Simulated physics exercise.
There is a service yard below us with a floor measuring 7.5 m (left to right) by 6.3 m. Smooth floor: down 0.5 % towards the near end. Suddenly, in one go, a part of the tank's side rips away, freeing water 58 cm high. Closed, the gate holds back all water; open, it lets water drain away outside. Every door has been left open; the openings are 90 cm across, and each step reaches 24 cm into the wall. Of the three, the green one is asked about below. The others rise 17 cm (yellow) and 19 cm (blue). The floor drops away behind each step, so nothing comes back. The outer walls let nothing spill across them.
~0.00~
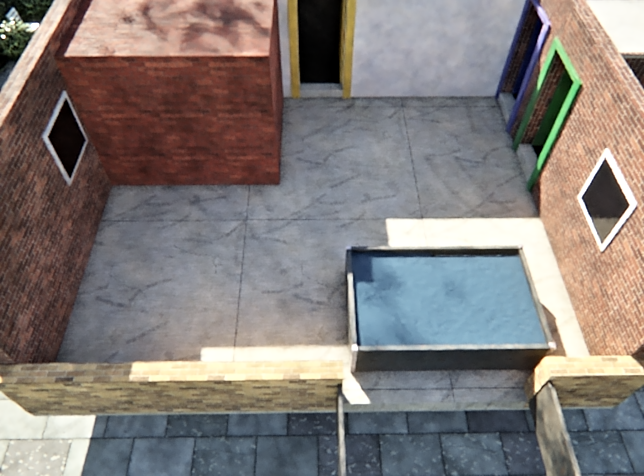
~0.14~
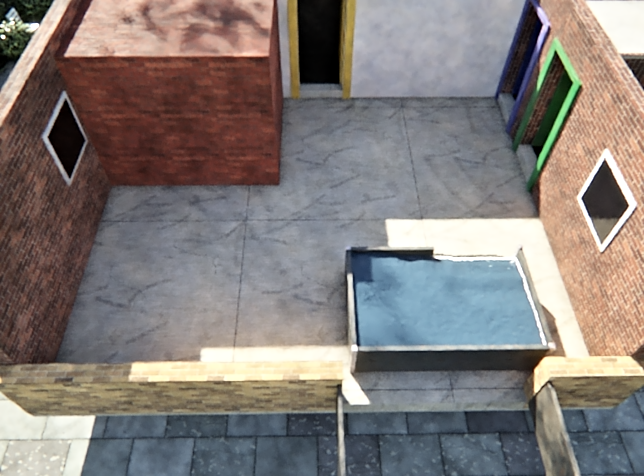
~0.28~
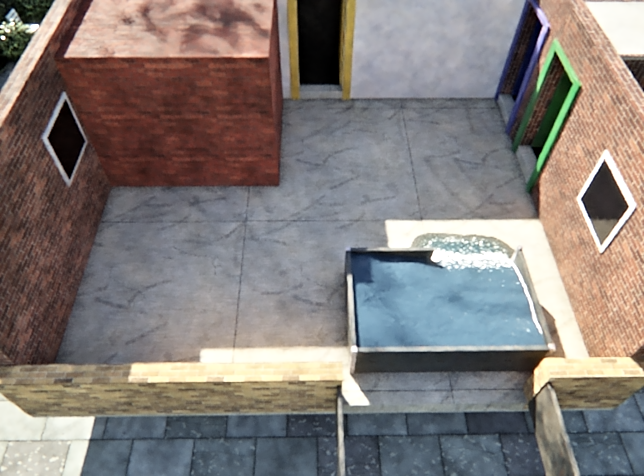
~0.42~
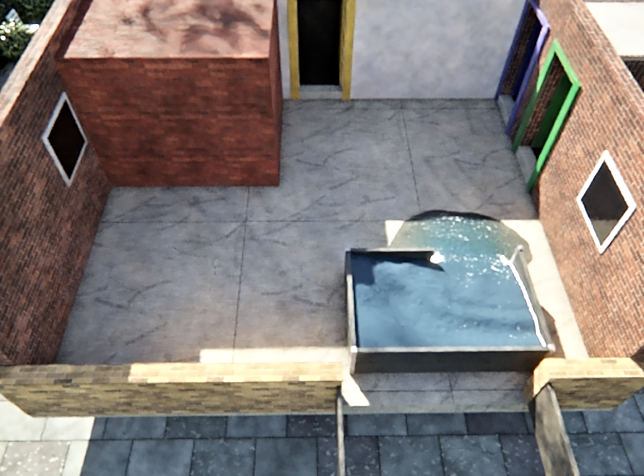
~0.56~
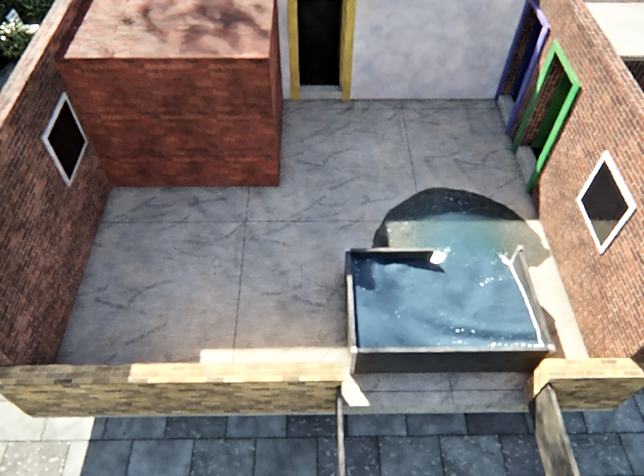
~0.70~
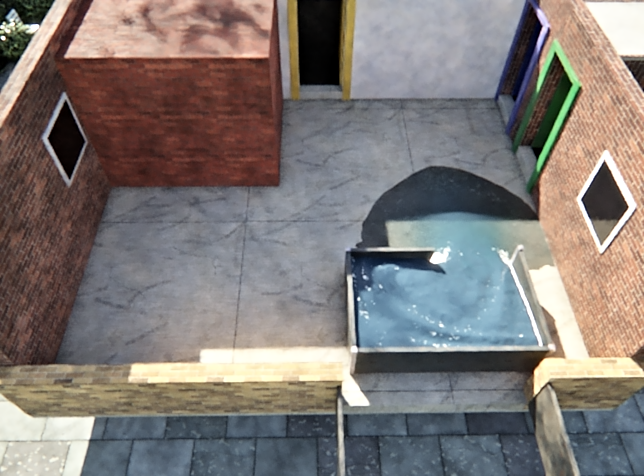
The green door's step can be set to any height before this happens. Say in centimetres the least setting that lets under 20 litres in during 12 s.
It should be set to roughly 10.5 cm.
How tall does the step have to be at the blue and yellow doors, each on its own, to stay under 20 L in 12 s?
About 21 cm at blue and about 14.0 cm at yellow.
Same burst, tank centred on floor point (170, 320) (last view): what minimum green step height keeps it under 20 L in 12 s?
I'd put it at close to 8.0 cm.
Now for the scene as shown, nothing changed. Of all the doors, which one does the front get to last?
Last in line is the yellow one.
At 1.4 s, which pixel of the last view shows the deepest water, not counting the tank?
Around (483, 266).
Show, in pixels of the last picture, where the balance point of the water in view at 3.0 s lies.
I'd put it close to (436, 217).
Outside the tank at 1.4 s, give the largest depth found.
Max depth: Near 32 cm.
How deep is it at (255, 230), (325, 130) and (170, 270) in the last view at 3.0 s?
Approx. 0 / 2 / 0 cm.
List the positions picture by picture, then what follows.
Still water, 58 cm deep, in the tank at (443, 297); the green door at (541, 126) is dry, in the first picture.
The front is at a hidden place, 0.3 m from the gap on the far side; 0.3 m2 of floor is wet, 58 cm left at the back, in the second picture.
Water pours out on the far side and has run 0.8 m, to (432, 237); about 10 cm deep outside, 58 cm at the back, in the third picture.
Water pours out on the far side and has run 1.3 m, to (428, 215); about 8 cm deep outside, 58 cm at the back, in the fourth picture.
Water pours out on the far side and has run 1.8 m, to (431, 192); about 6 cm deep outside, 53 cm at the back, in the fifth picture.
Water pours out on the far side and has run 2.3 m, to (430, 171); about 5 cm deep outside, 49 cm at the back; 0.8 m in a straight line remain to the green door at (540, 128), in the sixth picture.
After 1.4 s water covers 30 % of the floor, deepest (32 cm) near (483, 266); 12 cm at the green door, 0 litres in over its 19 cm step.
After 3.0 s water covers 45 % of the floor, deepest (31 cm) near (484, 103); 13 cm at the green door, 0 litres in over its 19 cm step.
After 12.0 s water covers 85 % of the floor, deepest (12 cm) near (61, 391); 8 cm at the green door, 0 litres in over its 19 cm step.
At the green door as built, the water arrived by 1.1 s and peaked near 18 cm at 1.6 s.
With a step of 9.5 cm, 28 litres would have come in within the 12 s; with 13 cm, 6 litres. So under 20 litres takes about 10.5 cm.
